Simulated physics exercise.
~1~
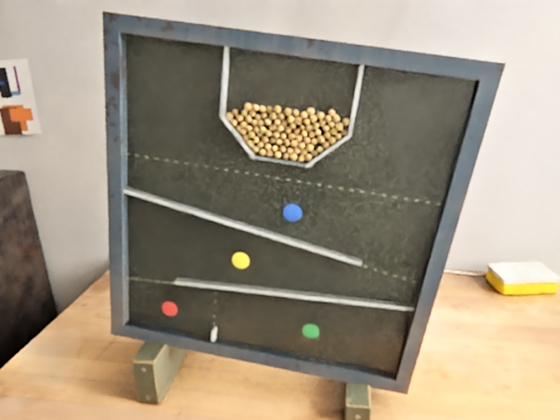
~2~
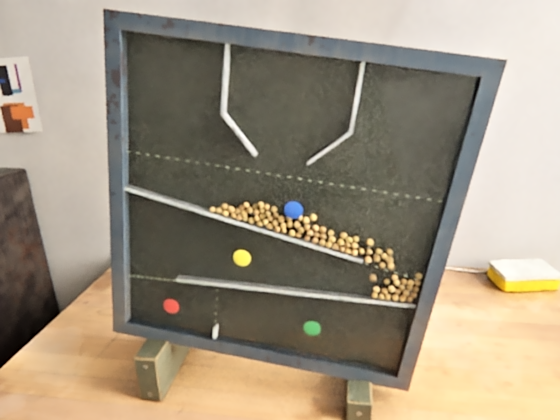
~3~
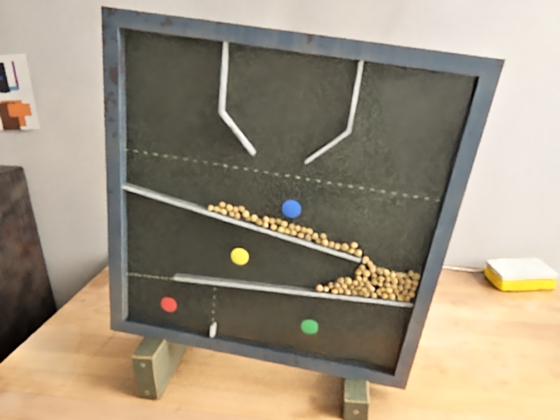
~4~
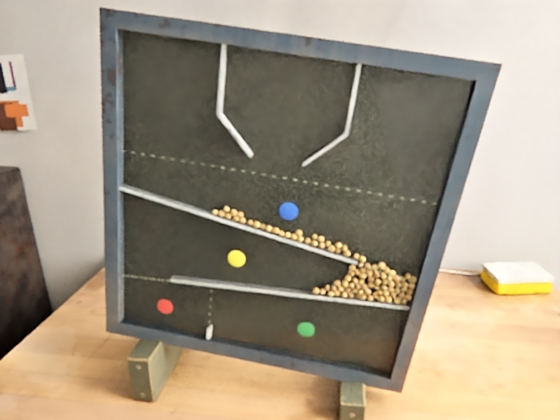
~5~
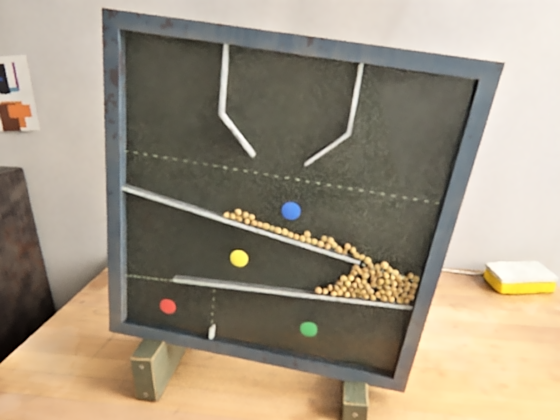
Soya beans dropping from an opened hopper onto a sloping ledge, sliding right and piling up at the lower ledge's right end.
